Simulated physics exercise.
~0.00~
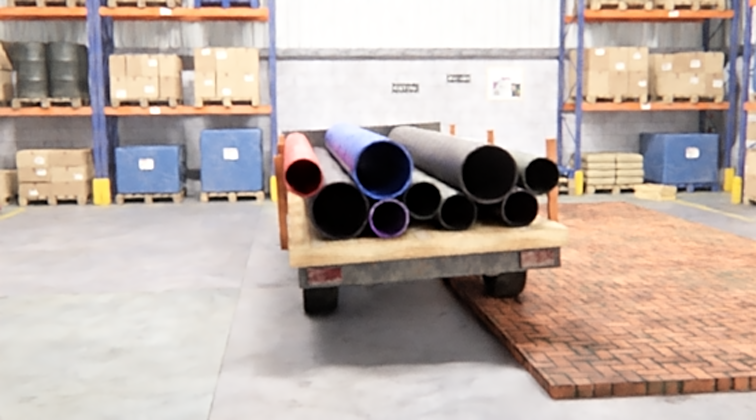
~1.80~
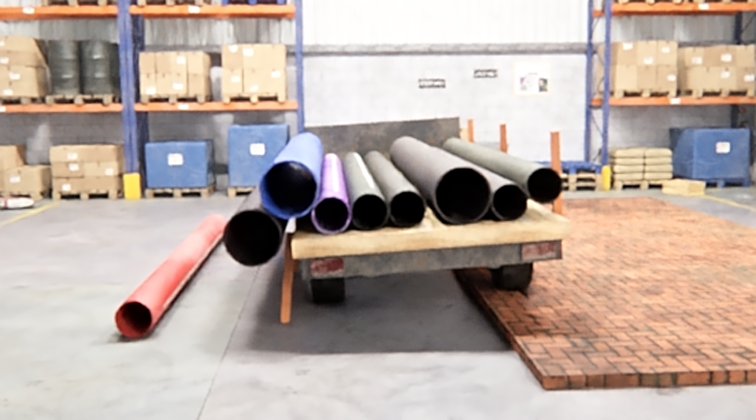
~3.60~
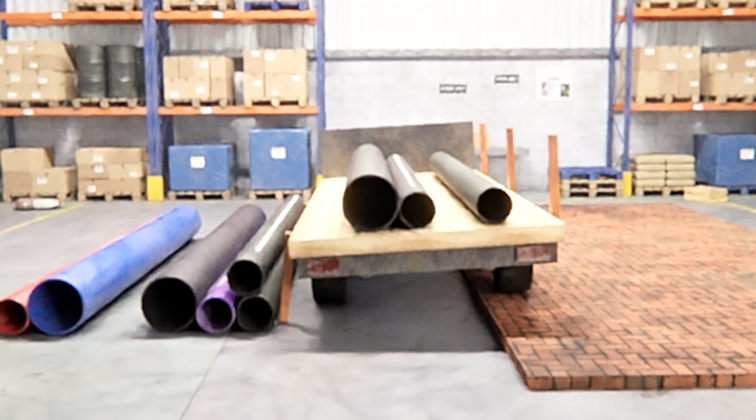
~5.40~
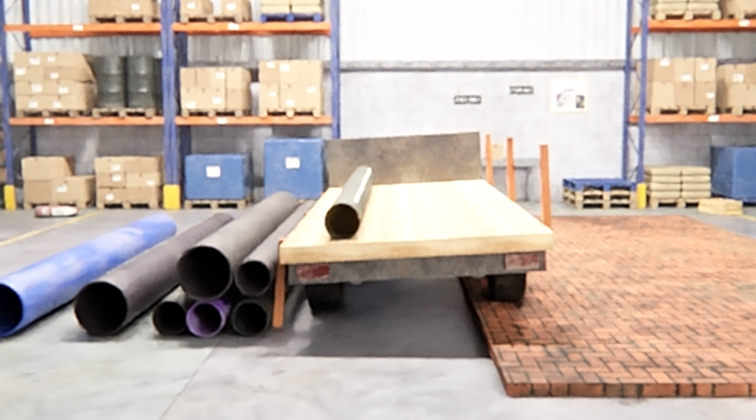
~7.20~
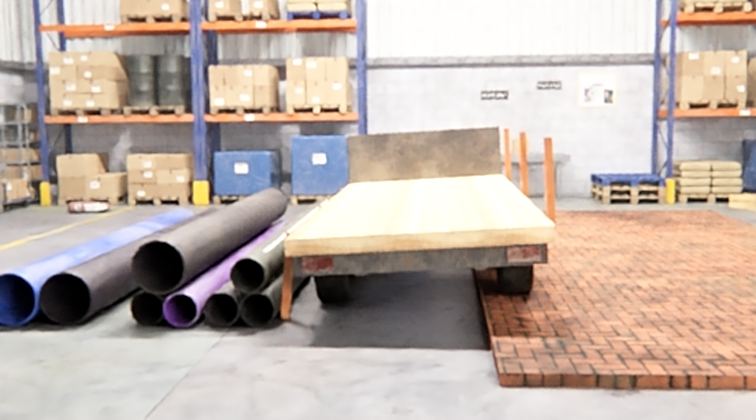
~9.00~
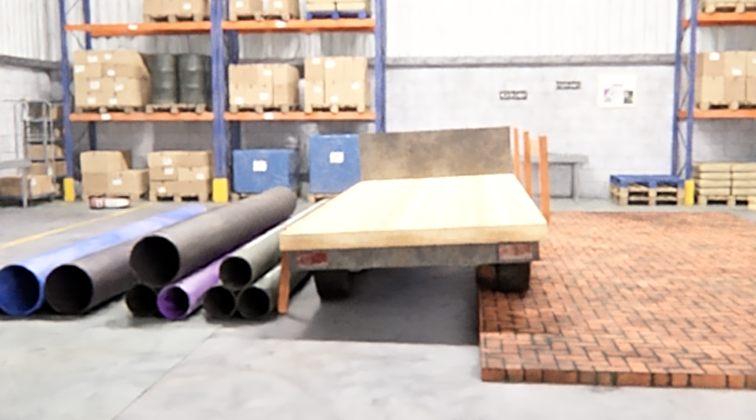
The footage shows a low trailer in a warehouse loaded with dark, red, blue and purple pipes, which roll off its left side, the red one first, until the deck is empty and the pipes lie piled on the floor to the left.
